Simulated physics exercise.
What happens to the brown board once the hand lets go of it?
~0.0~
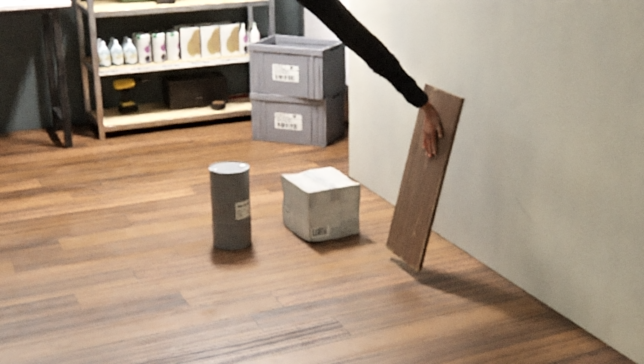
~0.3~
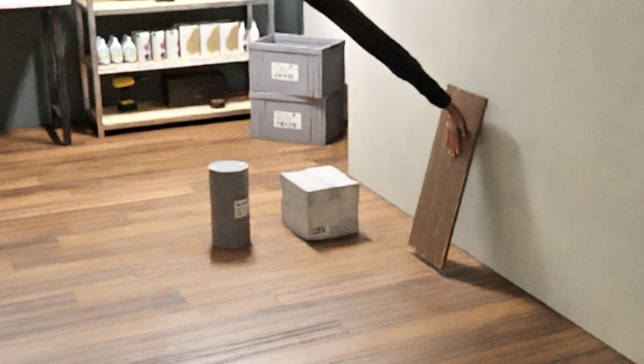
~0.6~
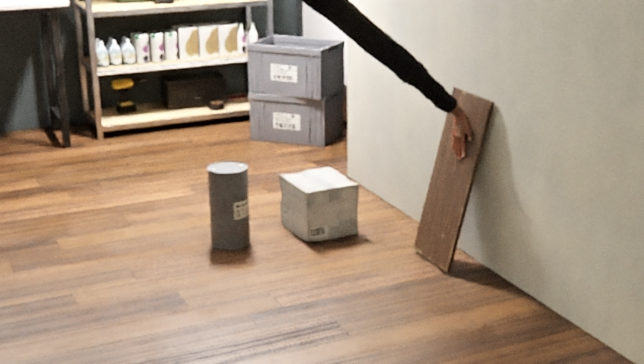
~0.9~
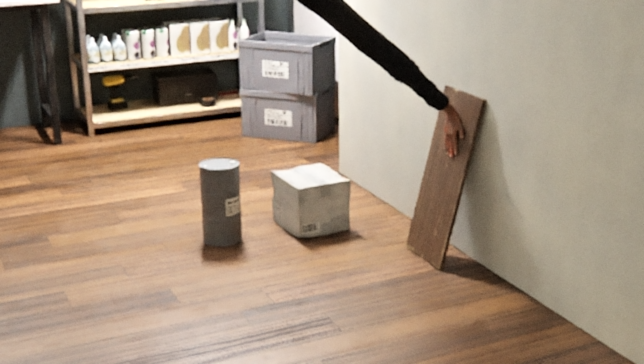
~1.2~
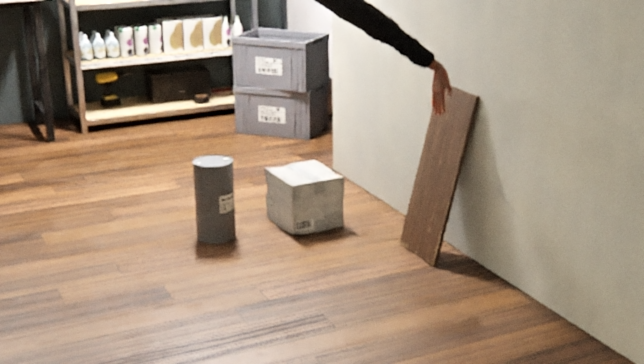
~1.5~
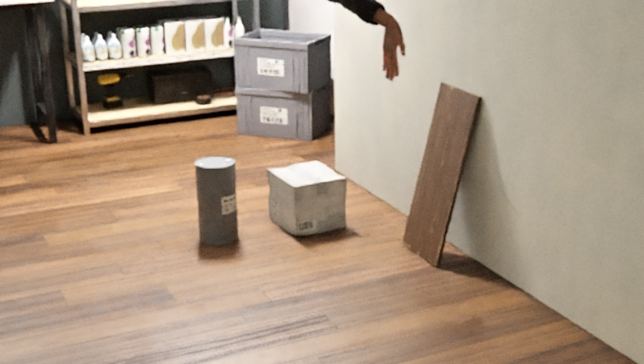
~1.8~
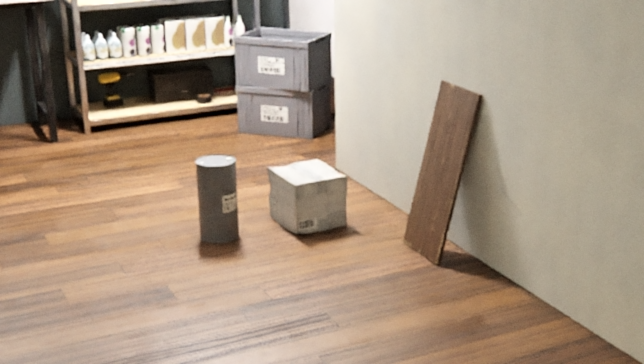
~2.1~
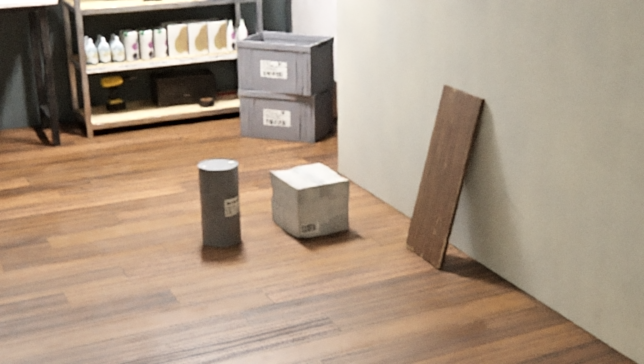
The brown board stays up, leaning against the wall.
